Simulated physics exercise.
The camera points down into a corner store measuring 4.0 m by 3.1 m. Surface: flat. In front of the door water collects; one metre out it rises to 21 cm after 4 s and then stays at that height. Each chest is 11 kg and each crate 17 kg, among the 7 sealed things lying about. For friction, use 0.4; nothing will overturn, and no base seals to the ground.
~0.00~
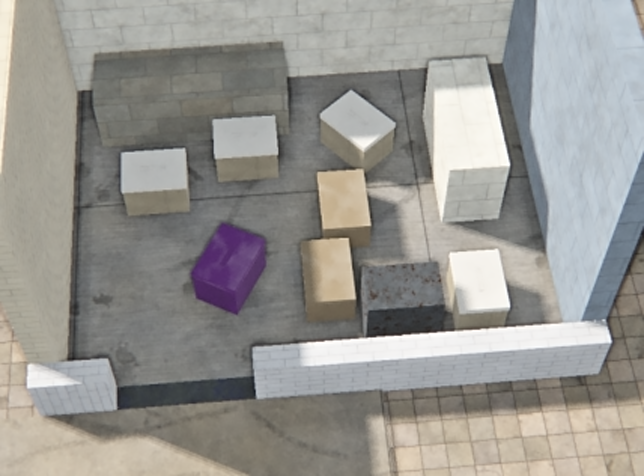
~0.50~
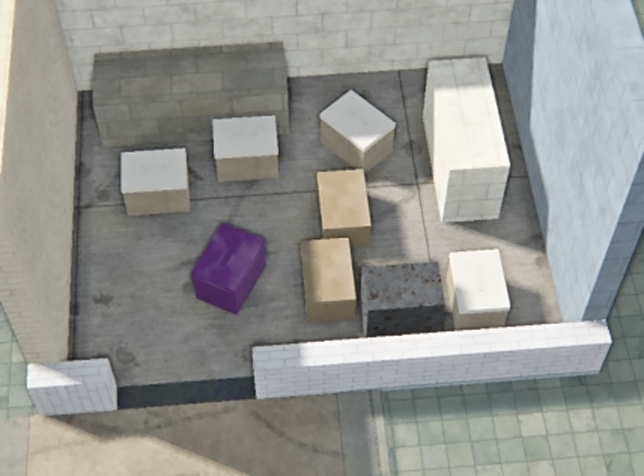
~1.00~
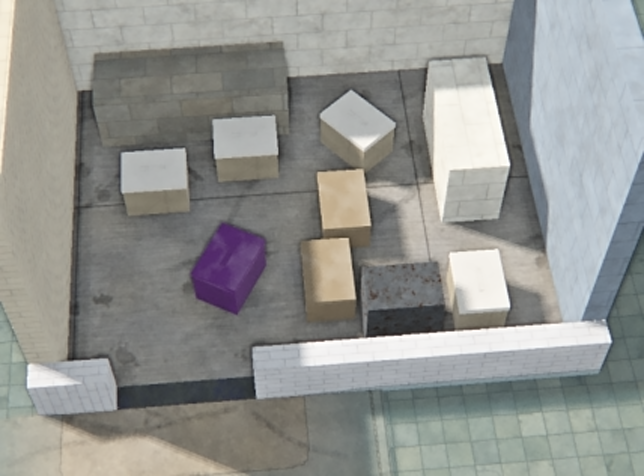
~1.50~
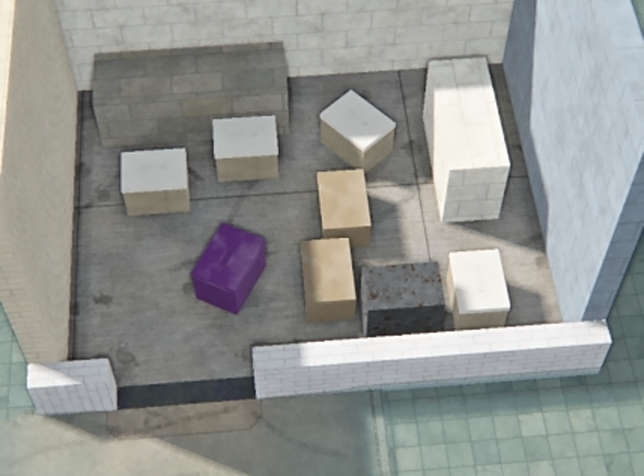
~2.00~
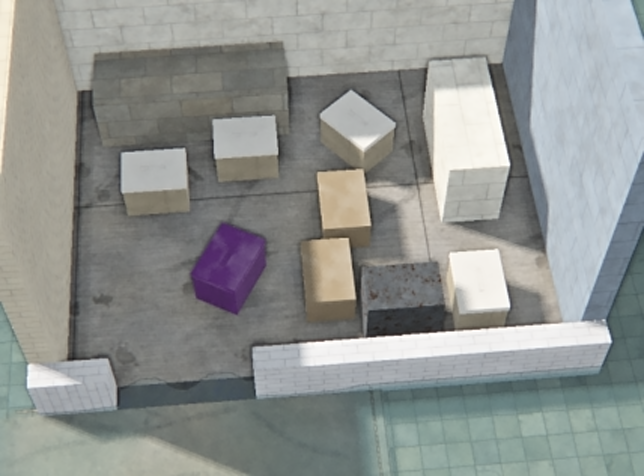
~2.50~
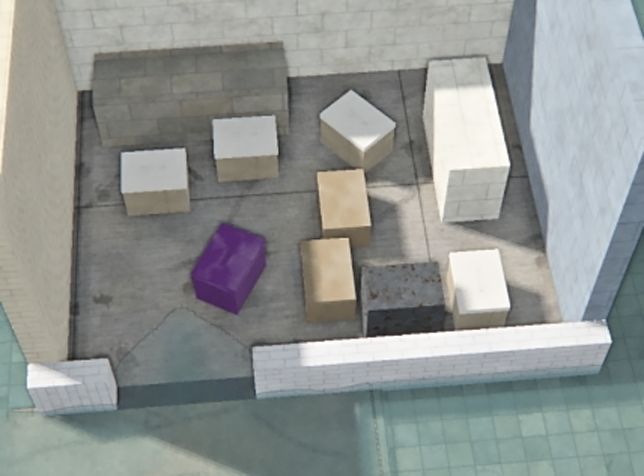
In a walled corner store, water spreads outside and enters the doorway while everything inside stays still.
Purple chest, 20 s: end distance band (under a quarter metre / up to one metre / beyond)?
My guess: It's a long way from its start.
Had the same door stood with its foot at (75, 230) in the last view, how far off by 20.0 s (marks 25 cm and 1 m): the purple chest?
Then the purple chest is pushed slightly.
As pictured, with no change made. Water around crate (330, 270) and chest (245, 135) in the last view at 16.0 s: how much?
19 and 16 cm.
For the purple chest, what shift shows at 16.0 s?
Around 100 cm from the start by that time.
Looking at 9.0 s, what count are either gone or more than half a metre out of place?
That would be 5.
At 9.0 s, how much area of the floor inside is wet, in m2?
Wet: Near 10.0 m2.
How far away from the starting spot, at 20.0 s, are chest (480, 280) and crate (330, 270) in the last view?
One is off by 10 cm, the other by 200 cm, in the order asked.
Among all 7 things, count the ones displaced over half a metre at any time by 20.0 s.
I get 7.
After 4.0 s the purple chest is near (243, 226), 0.3 m from its start, aground; 0 afloat.
After 9.0 s the purple chest is near (399, 147), 1.8 m from its start, afloat; 4 afloat.
After 16.0 s the purple chest is near (358, 239), 1.1 m from its start, afloat; 7 afloat.
After 20.0 s the purple chest is near (395, 186), 1.5 m from its start, afloat; 7 afloat.
